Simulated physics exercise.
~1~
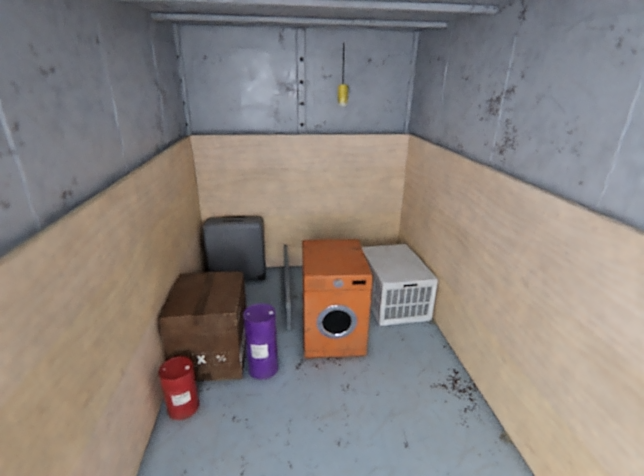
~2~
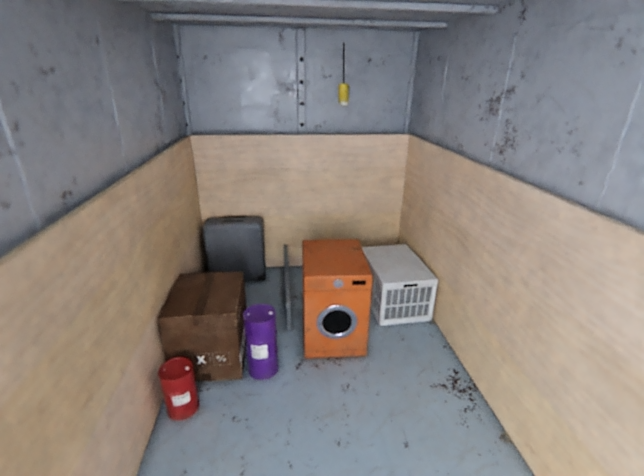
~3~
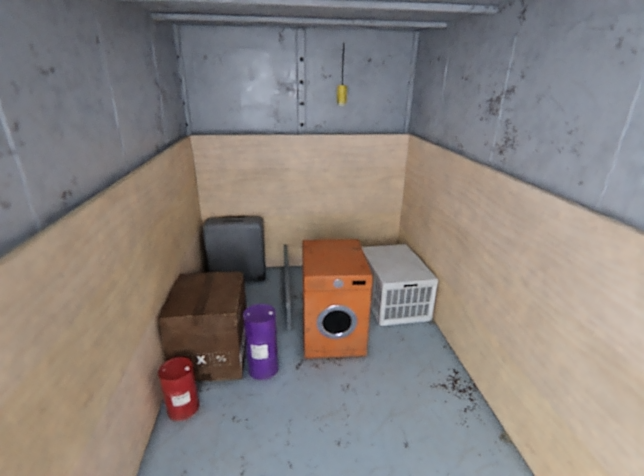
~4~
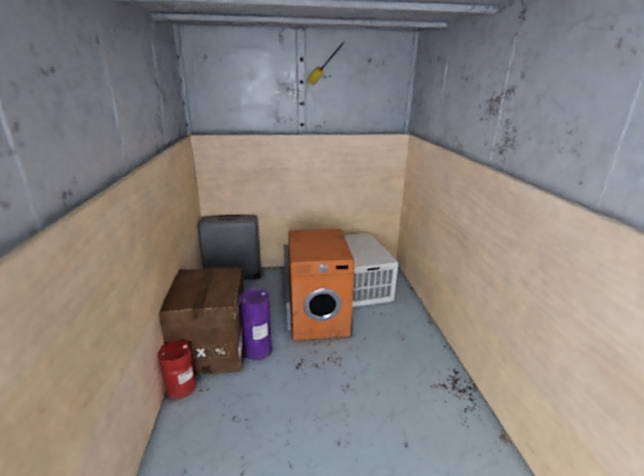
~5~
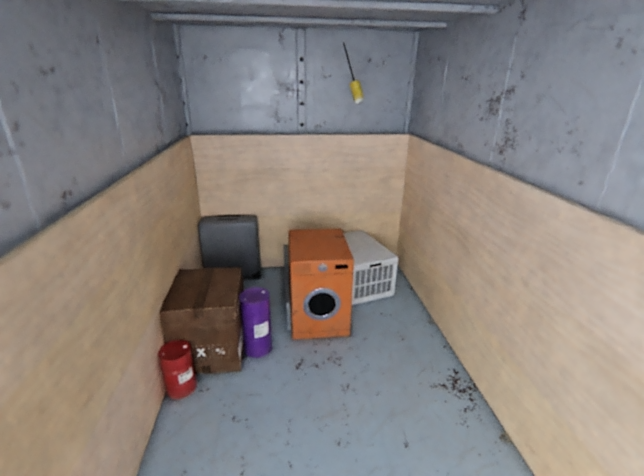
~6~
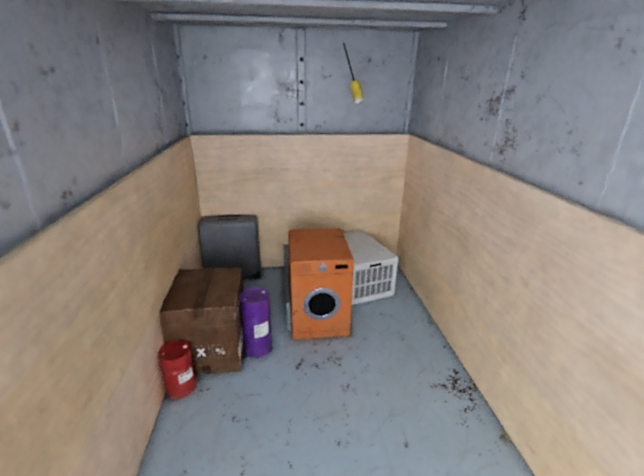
In this clip, six items stand loose in a van's load bay until the orange appliance and white chest shift left and away, the canisters and brown box move slightly, and a hanging yellow object swings; everything then rests, with the appliance and canisters still upright.
